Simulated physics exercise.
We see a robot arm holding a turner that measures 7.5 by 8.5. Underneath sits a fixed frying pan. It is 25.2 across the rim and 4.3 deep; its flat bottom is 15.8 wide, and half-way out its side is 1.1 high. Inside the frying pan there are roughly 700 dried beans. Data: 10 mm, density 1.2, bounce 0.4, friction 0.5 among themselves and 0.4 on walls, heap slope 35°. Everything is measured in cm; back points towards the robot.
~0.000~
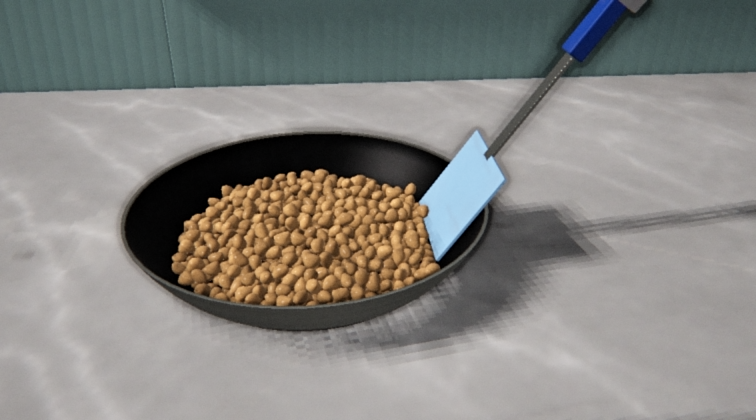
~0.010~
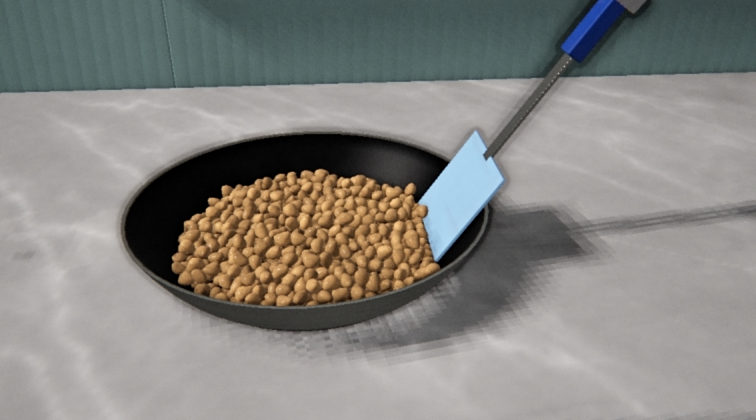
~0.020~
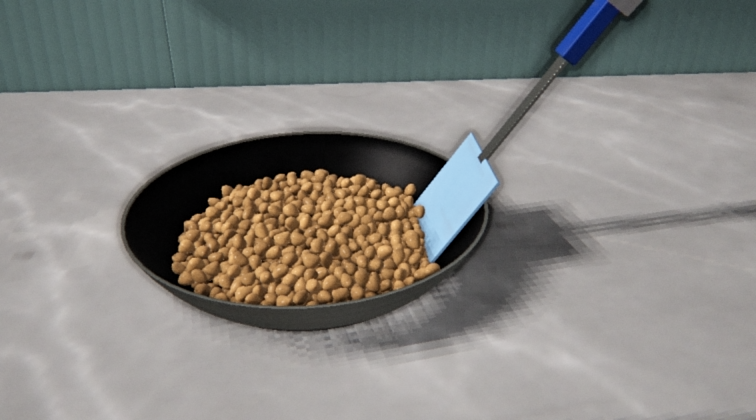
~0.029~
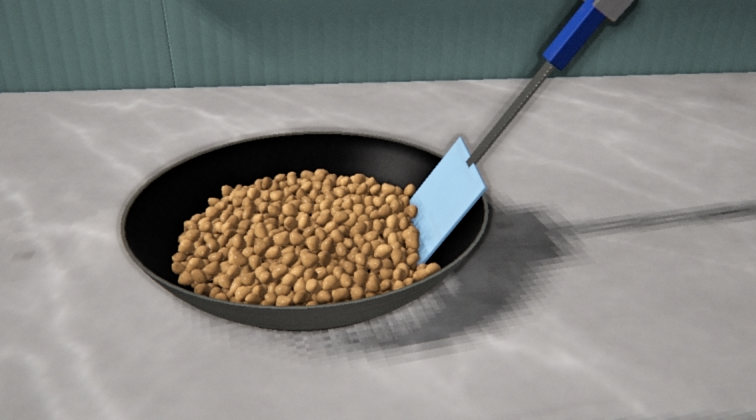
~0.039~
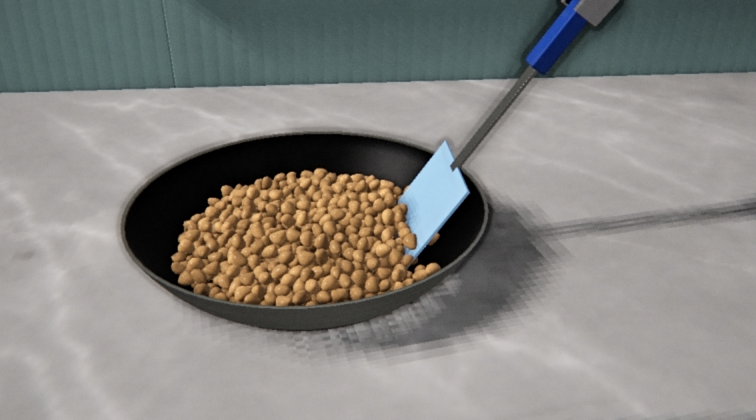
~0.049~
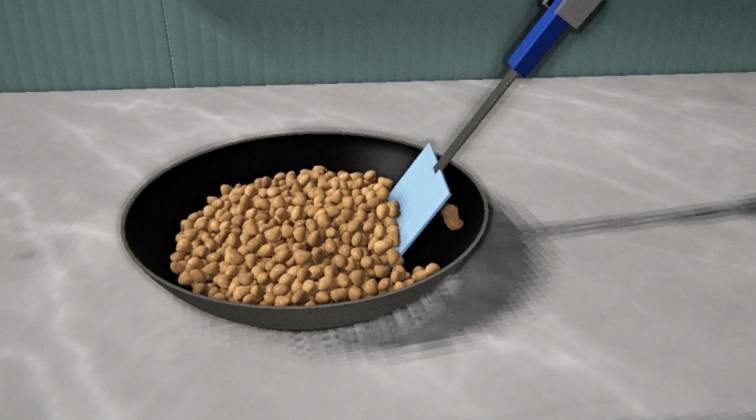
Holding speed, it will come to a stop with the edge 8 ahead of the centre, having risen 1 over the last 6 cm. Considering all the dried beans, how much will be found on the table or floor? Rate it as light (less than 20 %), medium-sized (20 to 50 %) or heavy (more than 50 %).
Rated medium-sized.
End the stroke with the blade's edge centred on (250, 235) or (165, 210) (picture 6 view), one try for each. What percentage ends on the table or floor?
10 % and 45 %.
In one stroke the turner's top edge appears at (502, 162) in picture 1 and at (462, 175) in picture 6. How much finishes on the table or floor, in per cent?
It works out to about 25 %, more or less.
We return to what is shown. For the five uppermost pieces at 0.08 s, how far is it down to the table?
Roughly 8 cm.
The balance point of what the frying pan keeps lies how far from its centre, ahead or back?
Forward offset: Roughly 3.5 cm.
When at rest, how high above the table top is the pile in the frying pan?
About 5.0 cm above the table.
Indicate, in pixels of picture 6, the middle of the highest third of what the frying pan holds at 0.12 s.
Around (255, 213).
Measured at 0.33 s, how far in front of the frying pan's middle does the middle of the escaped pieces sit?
The distance is around 20 cm.
By 0.08 s, sloping 55°, highest piece 13 above the table; 699 in the frying pan, 5 on the blade or in flight.
By 0.12 s, sloping 55°, highest piece 20 above the table; 699 in the frying pan, 5 on the blade or in flight.
By 0.33 s, sloping 55°, highest piece 44 above the table; 477 in the frying pan, 170 on the table or floor, 57 on the blade or in flight.
By 1.38 s, sloping 55°, highest piece 5 above the table; 477 in the frying pan, 227 on the table or floor.
Final count, 477 in the frying pan, 227 on the table or floor. That is 32 % on the table or floor.
